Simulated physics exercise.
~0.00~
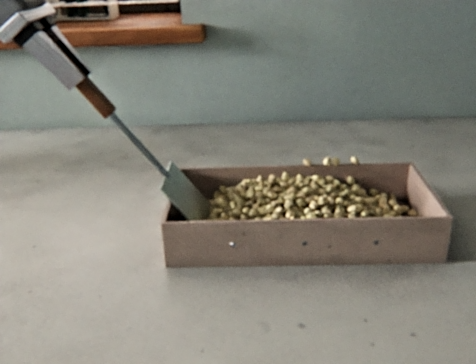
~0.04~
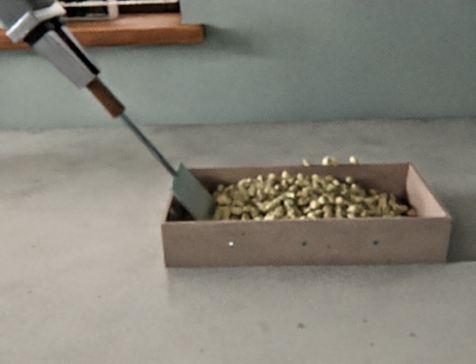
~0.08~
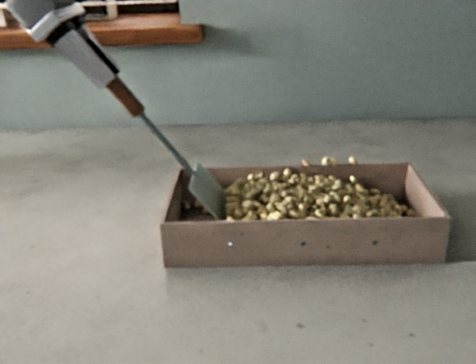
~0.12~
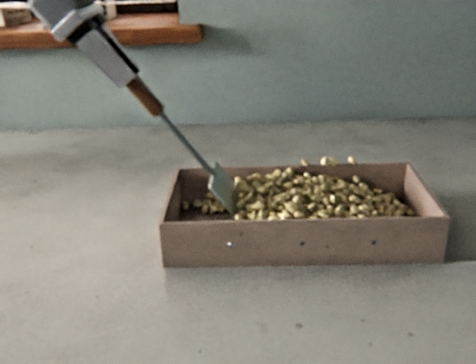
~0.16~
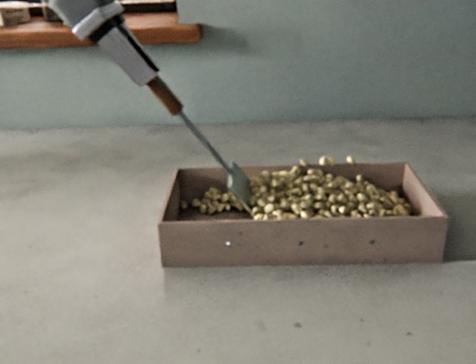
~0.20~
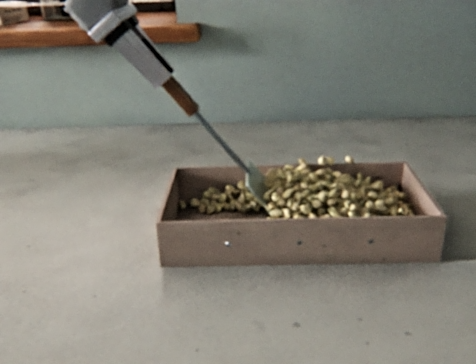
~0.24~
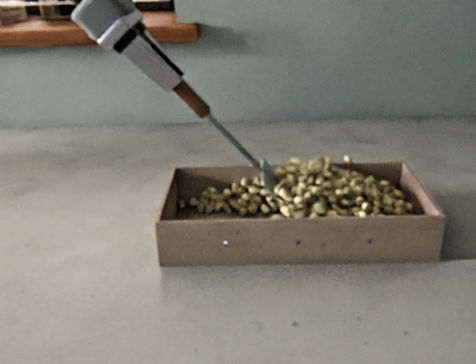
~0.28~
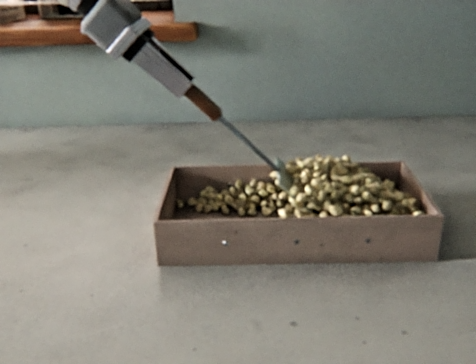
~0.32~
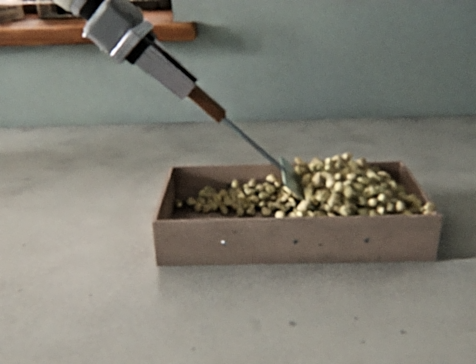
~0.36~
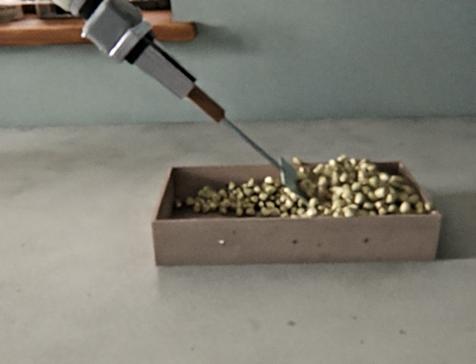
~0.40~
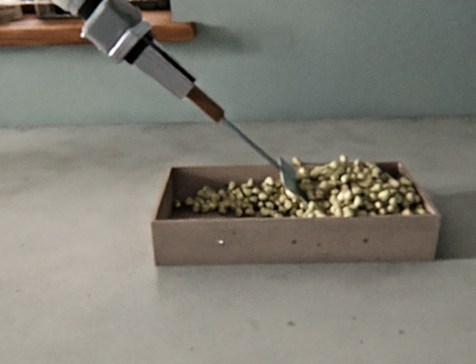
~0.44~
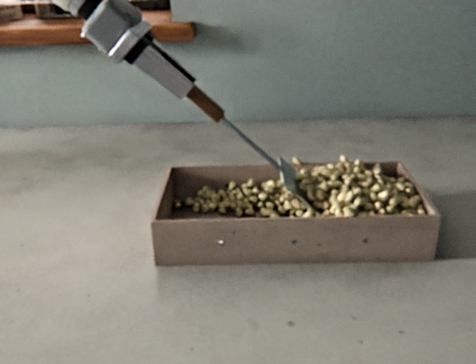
To begin with, a robot arm holds a turner at the left end of a shallow brownish tray filled with a heap of pale, greenish-gold beans on a grey surface. The arm pushes the blade steadily right through the beans, crowding them into a taller mound toward the right side. Some beans are left behind the blade, spreading in a thin layer across the left part. Just past the middle, the turner tilts slightly and stops. It ends resting against the mound, with the tray still in place and the beans piled high on the right.
